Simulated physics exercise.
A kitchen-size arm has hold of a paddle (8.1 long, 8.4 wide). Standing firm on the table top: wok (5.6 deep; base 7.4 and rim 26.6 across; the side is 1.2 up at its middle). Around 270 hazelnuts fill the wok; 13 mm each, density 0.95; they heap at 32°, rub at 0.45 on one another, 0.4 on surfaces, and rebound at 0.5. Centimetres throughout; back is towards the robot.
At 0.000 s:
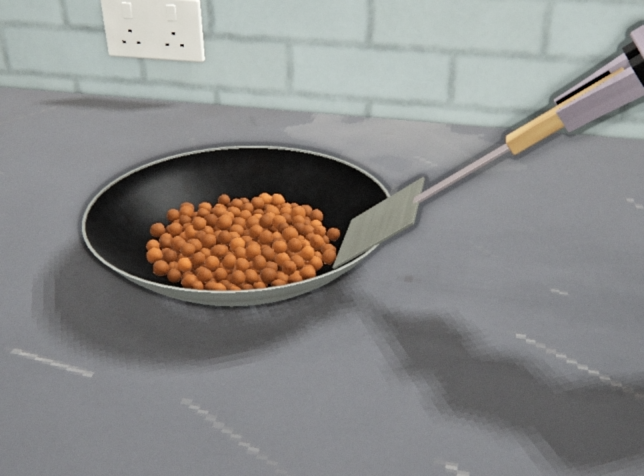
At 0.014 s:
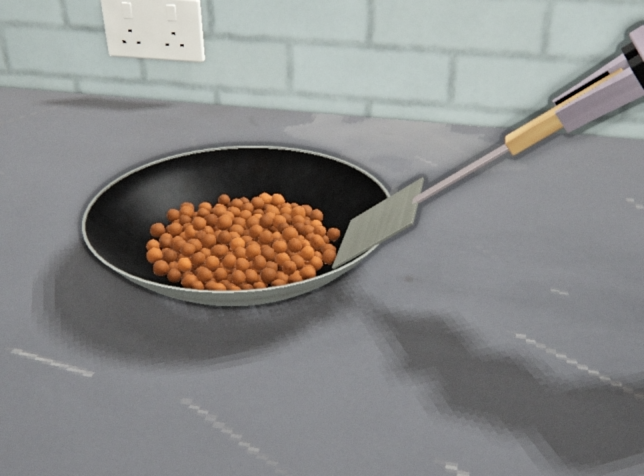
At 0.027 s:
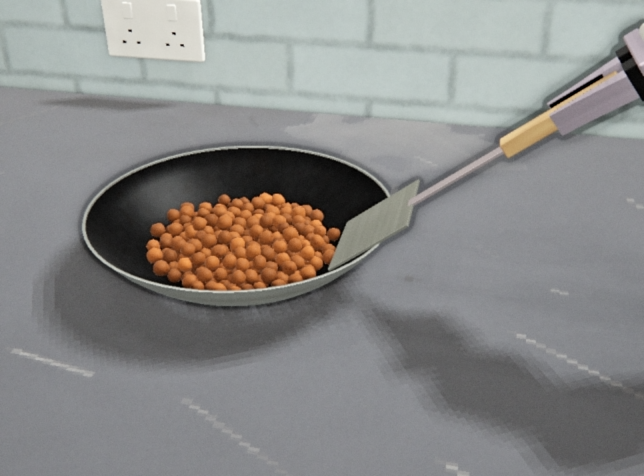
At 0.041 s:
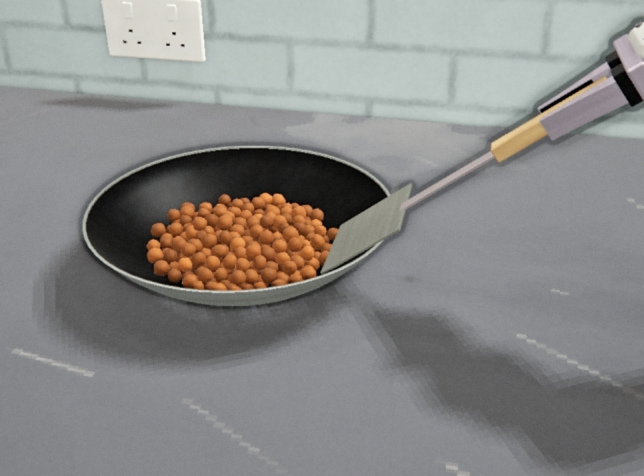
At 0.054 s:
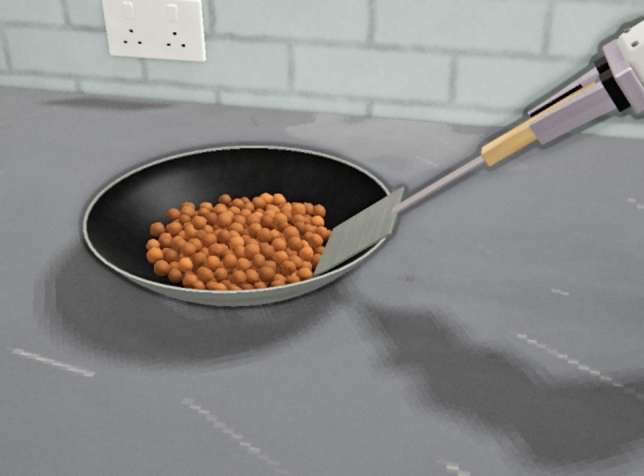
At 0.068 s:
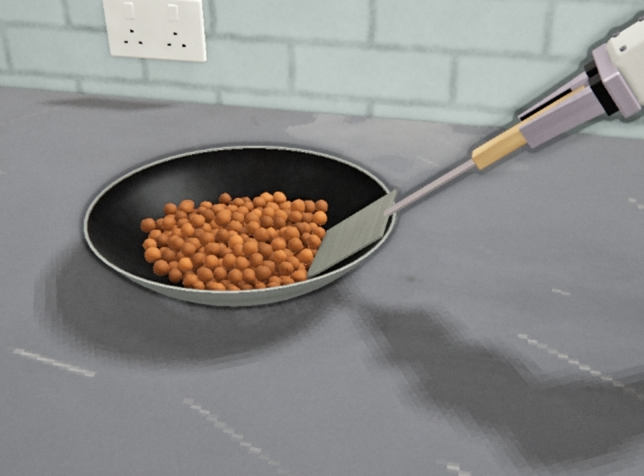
The footage shows a paddle held by a robotic arm at the right side of a dark wok of round brown hazelnuts; the paddle slides slightly left and down, nudging the nearest ones a little leftward while the wok stays still.
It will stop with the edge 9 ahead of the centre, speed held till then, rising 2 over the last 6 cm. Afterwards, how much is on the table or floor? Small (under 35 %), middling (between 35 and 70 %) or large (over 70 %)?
Answer: Small; under 35 % of the hazelnuts finish on the table or floor.
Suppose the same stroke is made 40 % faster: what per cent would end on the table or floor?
In that case some 40 per cent.
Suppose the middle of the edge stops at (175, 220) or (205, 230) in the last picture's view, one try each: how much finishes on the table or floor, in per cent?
Some 0 and 0 per cent.
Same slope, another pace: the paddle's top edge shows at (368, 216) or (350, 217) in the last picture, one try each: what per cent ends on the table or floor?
About 50 and 55 per cent.
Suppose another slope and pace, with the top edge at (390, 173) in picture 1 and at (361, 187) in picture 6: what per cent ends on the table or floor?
Some 25 per cent.
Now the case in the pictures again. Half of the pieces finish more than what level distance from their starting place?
About 7 cm.
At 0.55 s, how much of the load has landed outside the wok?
Some 25 per cent.
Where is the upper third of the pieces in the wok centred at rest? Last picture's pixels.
Near (157, 219).
By 0.18 s, sloping 39°, highest piece 5 above the table; 266 in the wok.
By 0.29 s, sloping 39°, highest piece 7 above the table; 266 in the wok.
By 0.55 s, sloping 39°, highest piece 7 above the table; 194 in the wok, 69 on the table or floor, 3 on the blade or in flight.
By 1.60 s, sloping 39°, highest piece 6 above the table; 194 in the wok, 72 on the table or floor.
Final count, 194 in the wok, 72 on the table or floor. That is 27 % on the table or floor.
